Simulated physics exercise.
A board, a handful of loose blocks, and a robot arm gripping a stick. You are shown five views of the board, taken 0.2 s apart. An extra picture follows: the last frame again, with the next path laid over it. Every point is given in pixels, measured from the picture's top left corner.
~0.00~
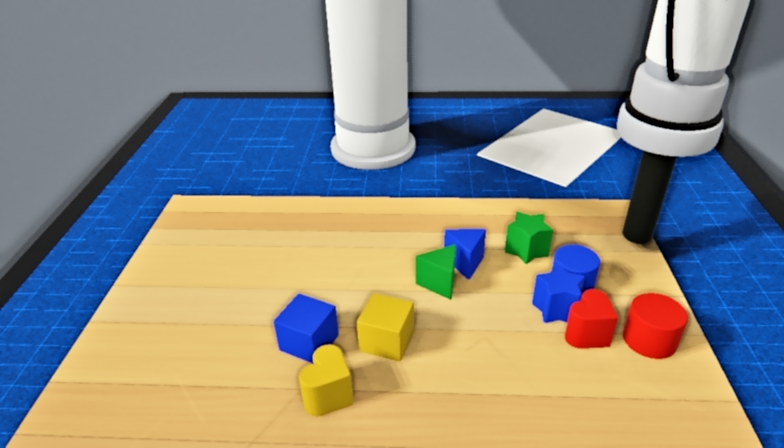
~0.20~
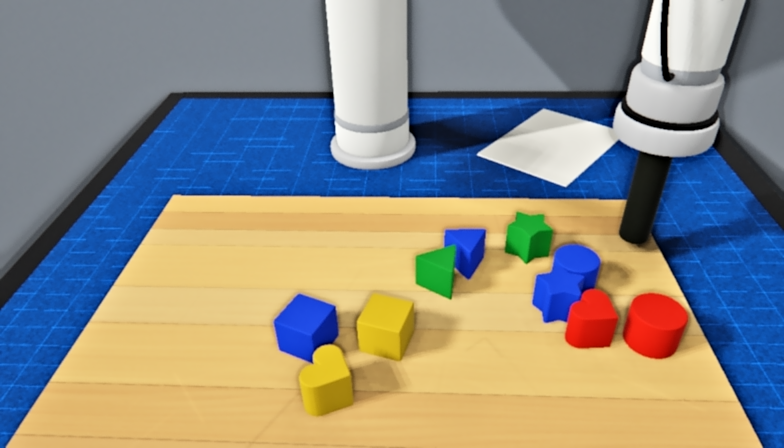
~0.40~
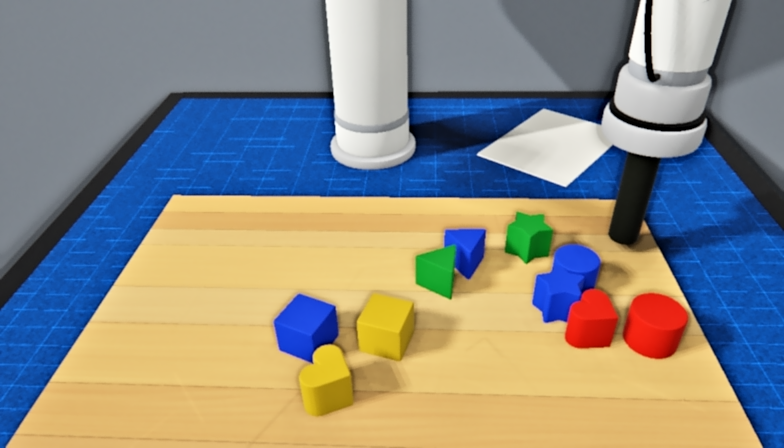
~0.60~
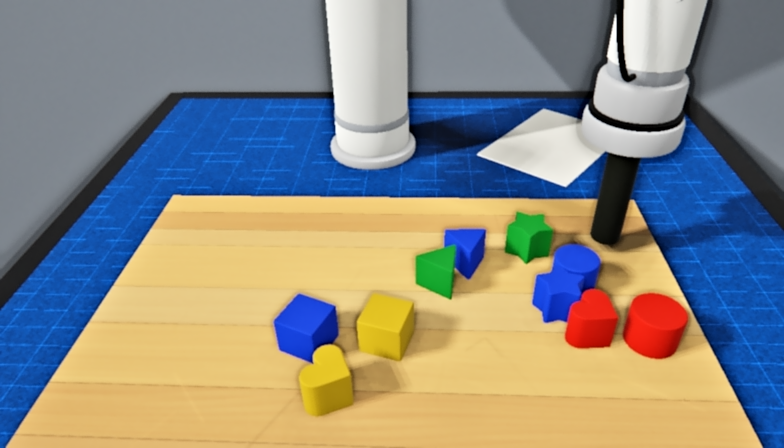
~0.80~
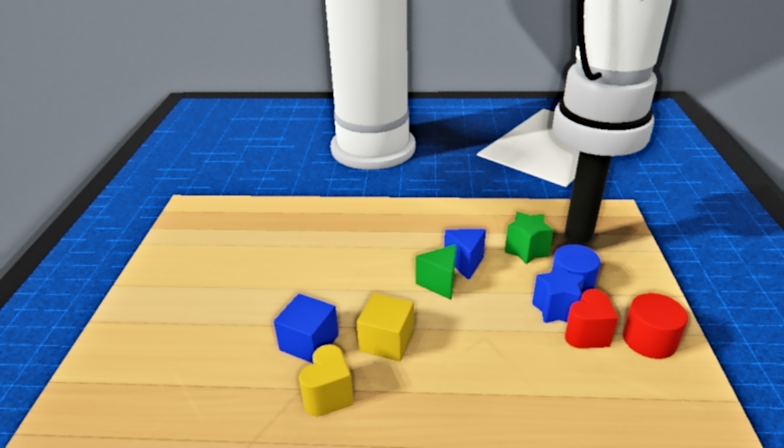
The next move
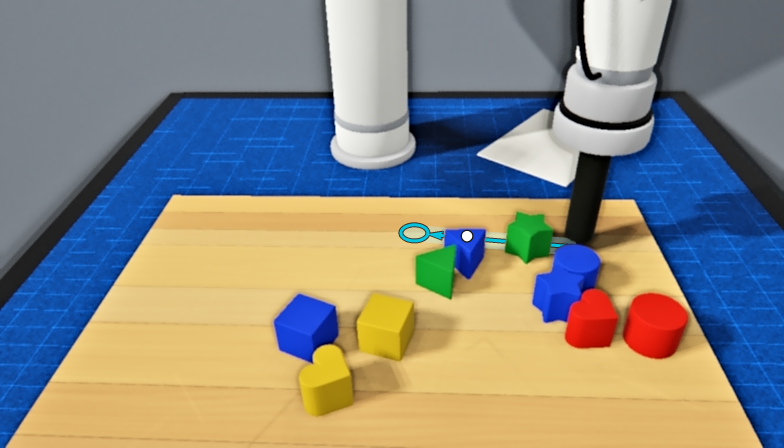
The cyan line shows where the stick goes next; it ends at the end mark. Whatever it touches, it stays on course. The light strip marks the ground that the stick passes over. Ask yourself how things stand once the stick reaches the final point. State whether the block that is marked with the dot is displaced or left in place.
By the end it has moved.
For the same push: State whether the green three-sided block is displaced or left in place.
Moved.
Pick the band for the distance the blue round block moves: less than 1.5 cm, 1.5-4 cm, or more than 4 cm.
Goes under 1.5 cm.
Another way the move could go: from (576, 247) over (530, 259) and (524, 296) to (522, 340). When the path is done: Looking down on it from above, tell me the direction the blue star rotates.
Bird's-eye view: Counterclockwise.
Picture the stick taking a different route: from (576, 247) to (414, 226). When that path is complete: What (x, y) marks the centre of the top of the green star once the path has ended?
By then it is at (490, 226).
The line goes straight from (576, 247) to (414, 233); the dot is on the blue three-sided block.
On the path given first. One third of the way, stick at (522, 231); green star at (501, 225), turned 30° anticlockwise.
Two thirds of the way, stick at (467, 227); green three-sided block at (433, 265); blue three-sided block at (444, 244), turned 60° anticlockwise; green star at (462, 227), turned 65° anticlockwise.
At the end, stick at (414, 222); green three-sided block at (434, 266); blue three-sided block at (442, 247), turned 75° anticlockwise; green star at (450, 225), turned 90° anticlockwise; blue round block unmoved.
